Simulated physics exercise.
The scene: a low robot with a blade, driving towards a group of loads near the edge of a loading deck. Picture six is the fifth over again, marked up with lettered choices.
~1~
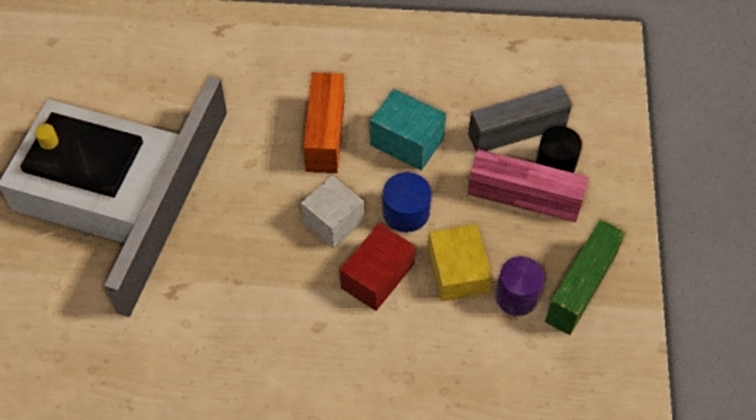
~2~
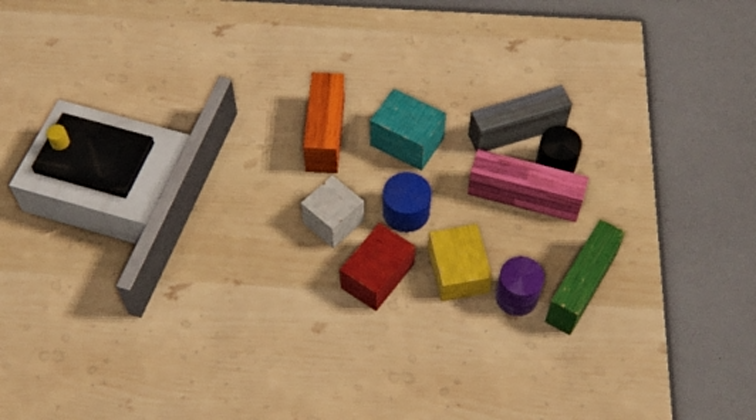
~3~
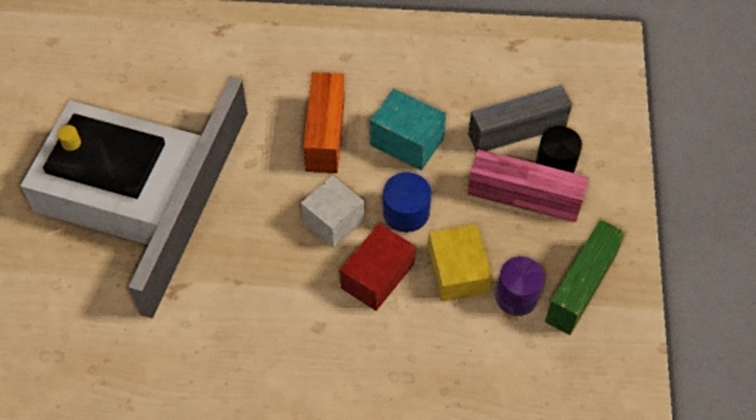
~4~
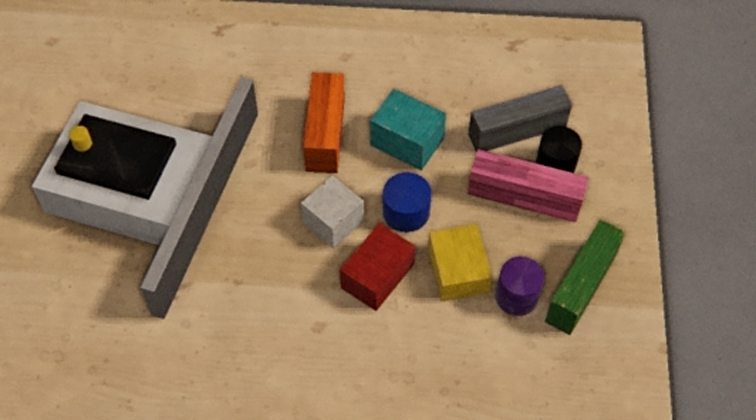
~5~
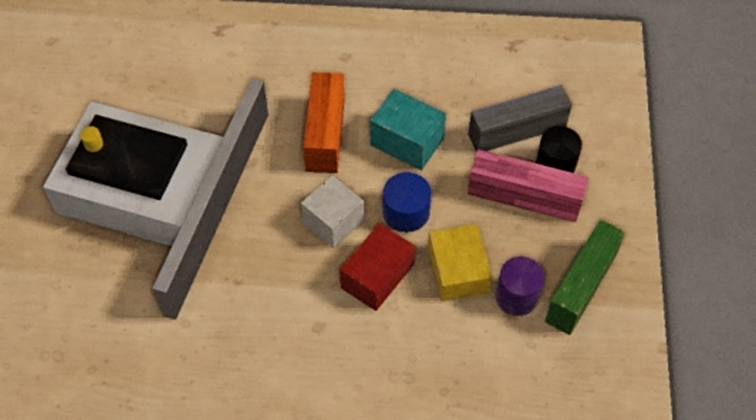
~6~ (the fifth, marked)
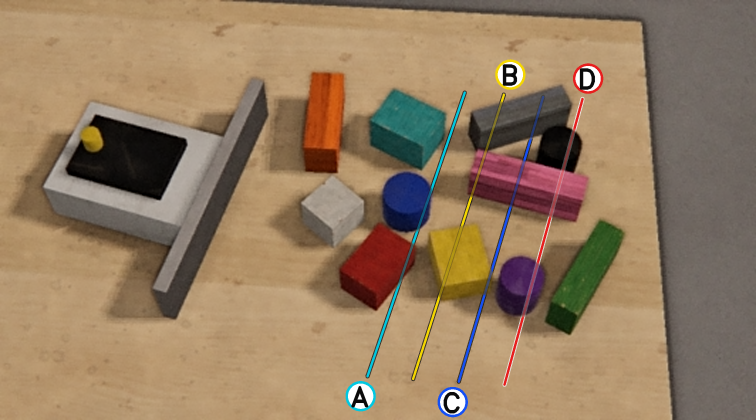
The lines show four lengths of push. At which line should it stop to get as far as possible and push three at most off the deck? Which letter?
Up to line D.
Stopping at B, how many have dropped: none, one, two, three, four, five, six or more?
The count is none.
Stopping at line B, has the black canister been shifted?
Yes.
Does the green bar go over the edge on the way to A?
By then, no.
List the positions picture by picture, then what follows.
In the first frame, green bar (585, 277); grey stick (519, 119); yellow crate (459, 263).
In the second frame, robot (101, 155); orange stick (325, 123).
In the third frame, robot (112, 156); black canister (559, 153).
In the fourth frame, robot (123, 157); purple canister (519, 287).
In the fifth frame, robot (134, 157); pink stick (527, 186); white crate (333, 212); green bar (585, 277).
On the marked copy, A at (420, 224); B at (462, 226); C at (504, 229); D at (547, 231).
Following D. Soon after the start, robot (253, 164); orange stick (388, 128); turquoise crate (435, 132).
Later, robot (374, 171); black canister (625, 171); grey stick (597, 128).
In the end, robot (466, 176); grey stick over the edge; black canister over the edge; three fallen.
As for the rest, A is within the limit but short; B is within the limit but short; C is within the limit but short.
